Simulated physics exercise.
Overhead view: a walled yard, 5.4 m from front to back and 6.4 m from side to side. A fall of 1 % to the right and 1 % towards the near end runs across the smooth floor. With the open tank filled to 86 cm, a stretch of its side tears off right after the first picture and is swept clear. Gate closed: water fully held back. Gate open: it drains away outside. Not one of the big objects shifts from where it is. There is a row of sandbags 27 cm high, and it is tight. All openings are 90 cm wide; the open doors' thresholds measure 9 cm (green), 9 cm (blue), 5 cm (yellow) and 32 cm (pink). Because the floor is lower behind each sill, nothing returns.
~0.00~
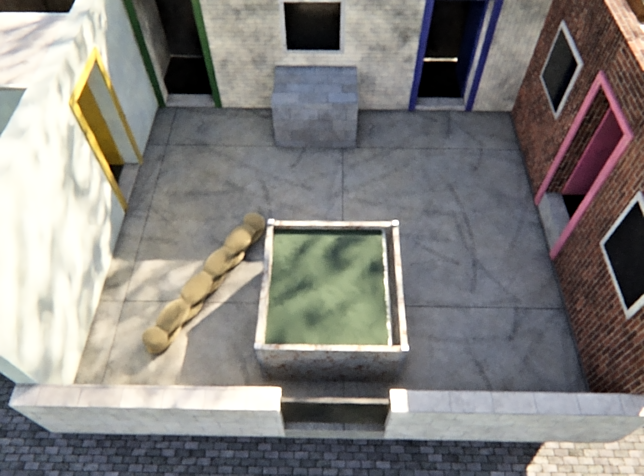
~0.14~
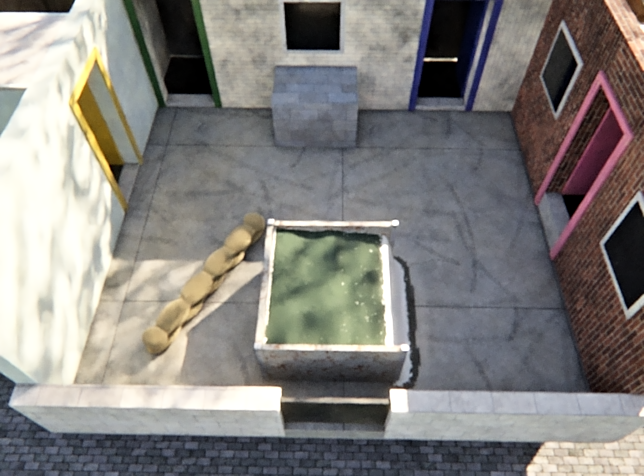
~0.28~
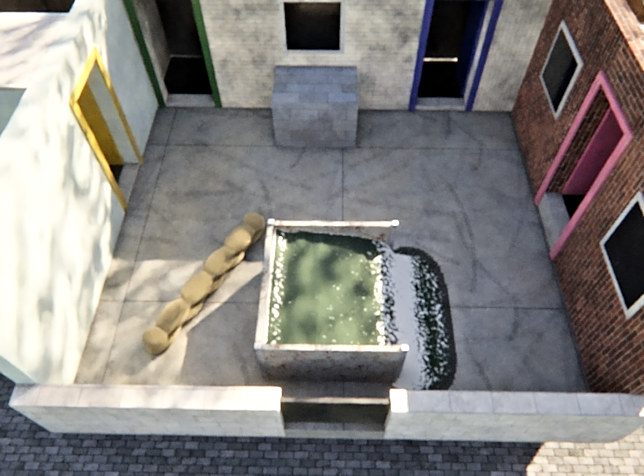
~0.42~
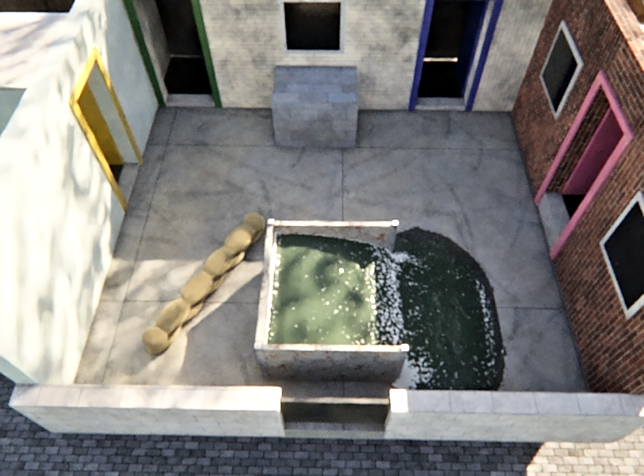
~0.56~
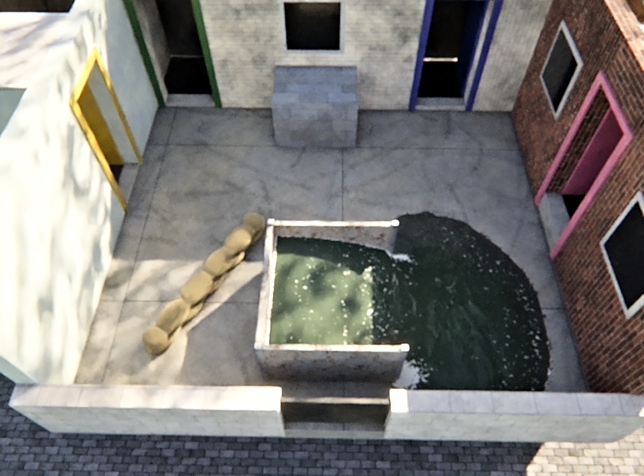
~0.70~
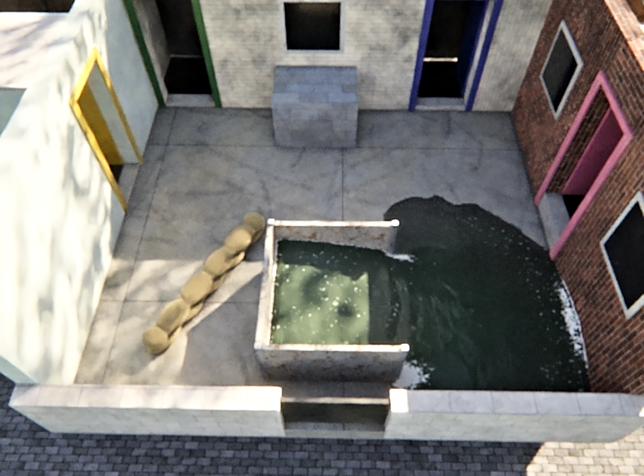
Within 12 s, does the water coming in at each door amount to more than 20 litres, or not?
One by one: Green door: The inflow ends up lower than the cap; blue door: The inflow ends up higher than the cap; yellow door: The inflow ends up lower than the cap; pink door: The inflow ends up lower than the cap.
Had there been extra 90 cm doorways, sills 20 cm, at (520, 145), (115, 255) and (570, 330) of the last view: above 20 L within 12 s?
In turn: Short of it, short of it, beyond it.
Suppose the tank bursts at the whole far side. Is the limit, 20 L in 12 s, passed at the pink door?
So for pink: No.
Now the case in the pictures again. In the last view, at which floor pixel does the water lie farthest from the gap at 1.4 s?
Somewhere around (521, 162).
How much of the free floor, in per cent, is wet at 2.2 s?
Around 30 per cent.
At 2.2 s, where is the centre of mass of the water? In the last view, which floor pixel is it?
Centre: Approx. (474, 297) px.
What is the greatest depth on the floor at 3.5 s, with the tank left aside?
Some 31 cm deep.
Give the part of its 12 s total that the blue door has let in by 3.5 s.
About 20%.
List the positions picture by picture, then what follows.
The open tank at (332, 284) is whole and still, 86 cm deep, in the first frame.
The front is at a hidden place, 0.9 m from the gap at (391, 308); 0.3 m2 of floor is under water; 86 cm left at the back of the open tank, in the second frame.
The front is at a hidden place, 1.1 m from the gap at (391, 308); 1.3 m2 of floor is under water; 77 cm left at the back of the open tank, in the third frame.
The front is at (441, 240), 1.5 m from the gap at (391, 310); 3.0 m2 of floor is under water; 73 cm left at the back of the open tank, in the fourth frame.
Water pours out at (391, 310) and has run 2.0 m, to (541, 375); typically 10 cm deep outside, 69 cm at the open tank's back, in the fifth frame.
Water pours out at (391, 311) and has run 2.6 m, to (590, 395); typically 9 cm deep outside, 60 cm at the open tank's back, in the sixth frame.
After 1.4 s water covers 25 % of the floor and is deepest (60 cm) near (586, 400); green door not reached, blue door not reached, yellow door not reached, pink door 29 cm at the sill, 0 L in.
After 2.2 s water covers 30 % of the floor and is deepest (38 cm) near (582, 385); green door not reached, blue door not reached, yellow door not reached, pink door 25 cm at the sill, 0 L in.
After 3.5 s water covers 45 % of the floor and is deepest (31 cm) near (357, 115); green door not reached, blue door 22 cm at the sill, 32 L in, yellow door not reached, pink door 15 cm at the sill, 0 L in.
After 7.0 s water covers 75 % of the floor and is deepest (16 cm) near (545, 252); green door not reached, blue door 11 cm at the sill, 138 L in, yellow door 2 cm at the sill, 0 L in, pink door 15 cm at the sill, 0 L in.
After 12.0 s water covers 95 % of the floor and is deepest (12 cm) near (560, 414); green door 6 cm at the sill, 0 L in, blue door 4 cm at the sill, 141 L in, yellow door 5 cm at the sill, 0 L in, pink door 10 cm at the sill, 0 L in.
